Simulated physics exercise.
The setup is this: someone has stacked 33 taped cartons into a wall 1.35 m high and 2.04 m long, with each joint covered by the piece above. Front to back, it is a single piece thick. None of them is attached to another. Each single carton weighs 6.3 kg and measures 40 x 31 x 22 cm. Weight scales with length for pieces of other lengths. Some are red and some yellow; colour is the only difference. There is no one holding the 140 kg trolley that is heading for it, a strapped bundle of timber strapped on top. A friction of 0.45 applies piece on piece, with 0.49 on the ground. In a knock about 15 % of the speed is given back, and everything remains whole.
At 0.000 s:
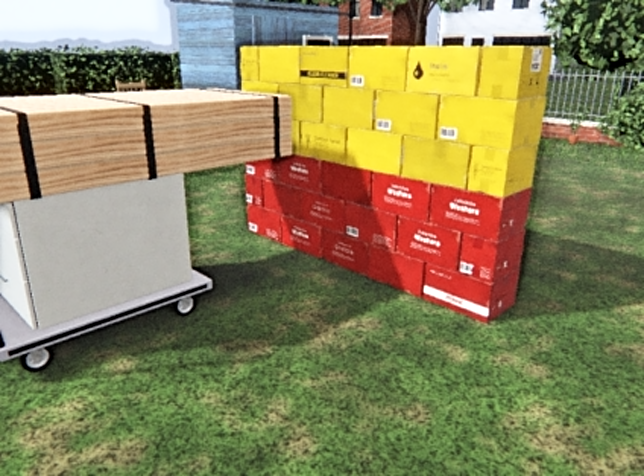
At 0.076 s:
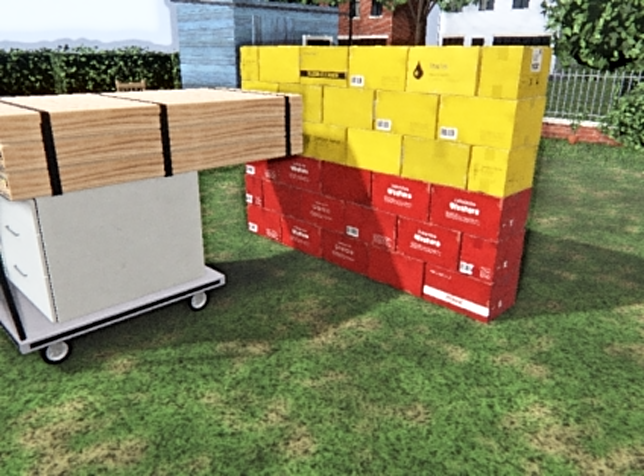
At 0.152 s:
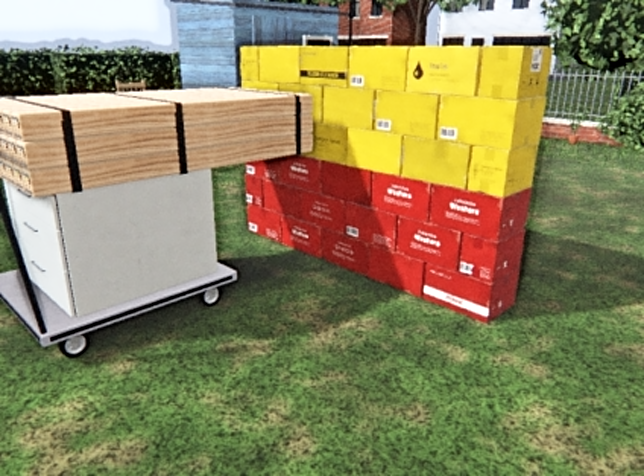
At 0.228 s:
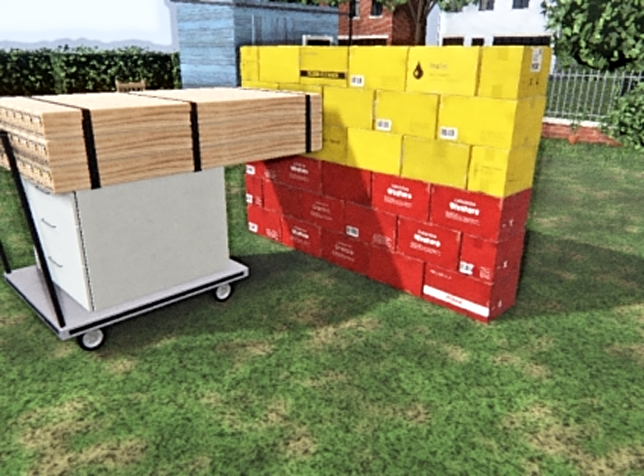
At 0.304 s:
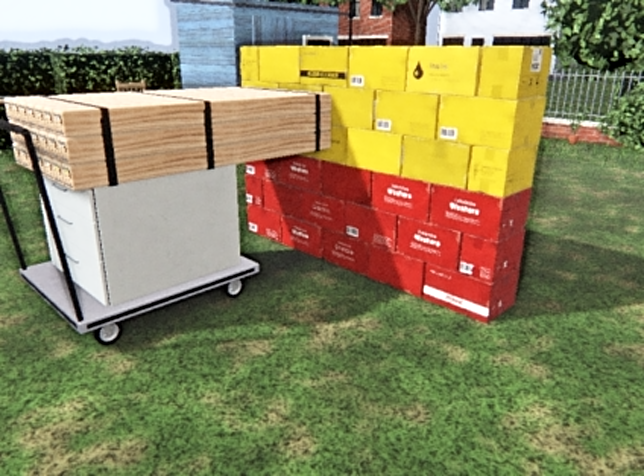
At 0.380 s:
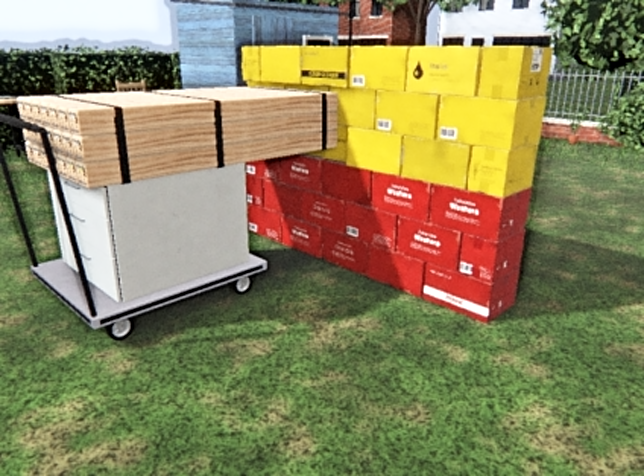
On a sunny lawn, an unattended trolley loaded with a white cabinet and strapped wooden planks rolls rightward toward a wall of yellow cartons stacked above red ones, until the overhanging planks meet the wall's left part.
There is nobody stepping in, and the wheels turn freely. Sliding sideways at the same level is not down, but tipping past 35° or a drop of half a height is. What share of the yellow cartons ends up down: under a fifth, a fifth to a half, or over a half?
Over a half.
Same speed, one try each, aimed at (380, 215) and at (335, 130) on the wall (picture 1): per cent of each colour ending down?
For red it's 0 then 0 per cent, for yellow 0 then 0 per cent.
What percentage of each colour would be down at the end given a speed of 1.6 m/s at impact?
Red 10%, yellow 60%.
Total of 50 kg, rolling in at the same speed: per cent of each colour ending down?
You'd get red at 0 and yellow at 0 per cent down.
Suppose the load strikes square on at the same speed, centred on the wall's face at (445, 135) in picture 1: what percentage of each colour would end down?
Then red ends 30 per cent down and yellow 60 per cent.
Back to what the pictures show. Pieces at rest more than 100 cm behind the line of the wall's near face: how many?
About 4 of them.
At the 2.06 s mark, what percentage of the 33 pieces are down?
30 per cent.
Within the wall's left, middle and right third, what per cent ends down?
50 / 40 / 0 %, left to right.
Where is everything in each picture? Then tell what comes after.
In the first frame (places mark the middle of the side facing us), load (285, 115) 32 cm short of the wall; top yellow carton (249, 64); top red carton (464, 212); nothing disturbed.
In the second frame, load (295, 114) 24 cm short of the wall; top yellow carton (249, 64).
In the third frame, load (306, 113) 16 cm short of the wall; top yellow carton (249, 64).
In the fourth frame, load (316, 112) 8 cm short of the wall; top yellow carton (249, 64).
In the fifth frame, load (325, 111) just touching; top yellow carton (249, 64).
In the sixth frame, load (332, 110) 52 mm into the wall's line; top yellow carton (250, 64); top red carton (464, 212); 6 disturbed, none down.
After 1.40 s, load 22 cm past the wall's line, stopped; none of the 17 yellow cartons down (0 of 33 in all colours); top yellow carton leaning 15°.
After 2.06 s, load 21 cm past the wall's line, stopped; 10 of the 17 yellow cartons down (10 of 33 in all colours); top yellow carton on its side.
At rest (3.4 s), load 21 cm past the wall's line, stopped; 10 of the 17 yellow cartons down (10 of 33 in all colours); top yellow carton on its side; top red carton unmoved. That is 59 per cent. As the last picture would show them, middles, top yellow carton near (355, 185), top red carton near (480, 206).
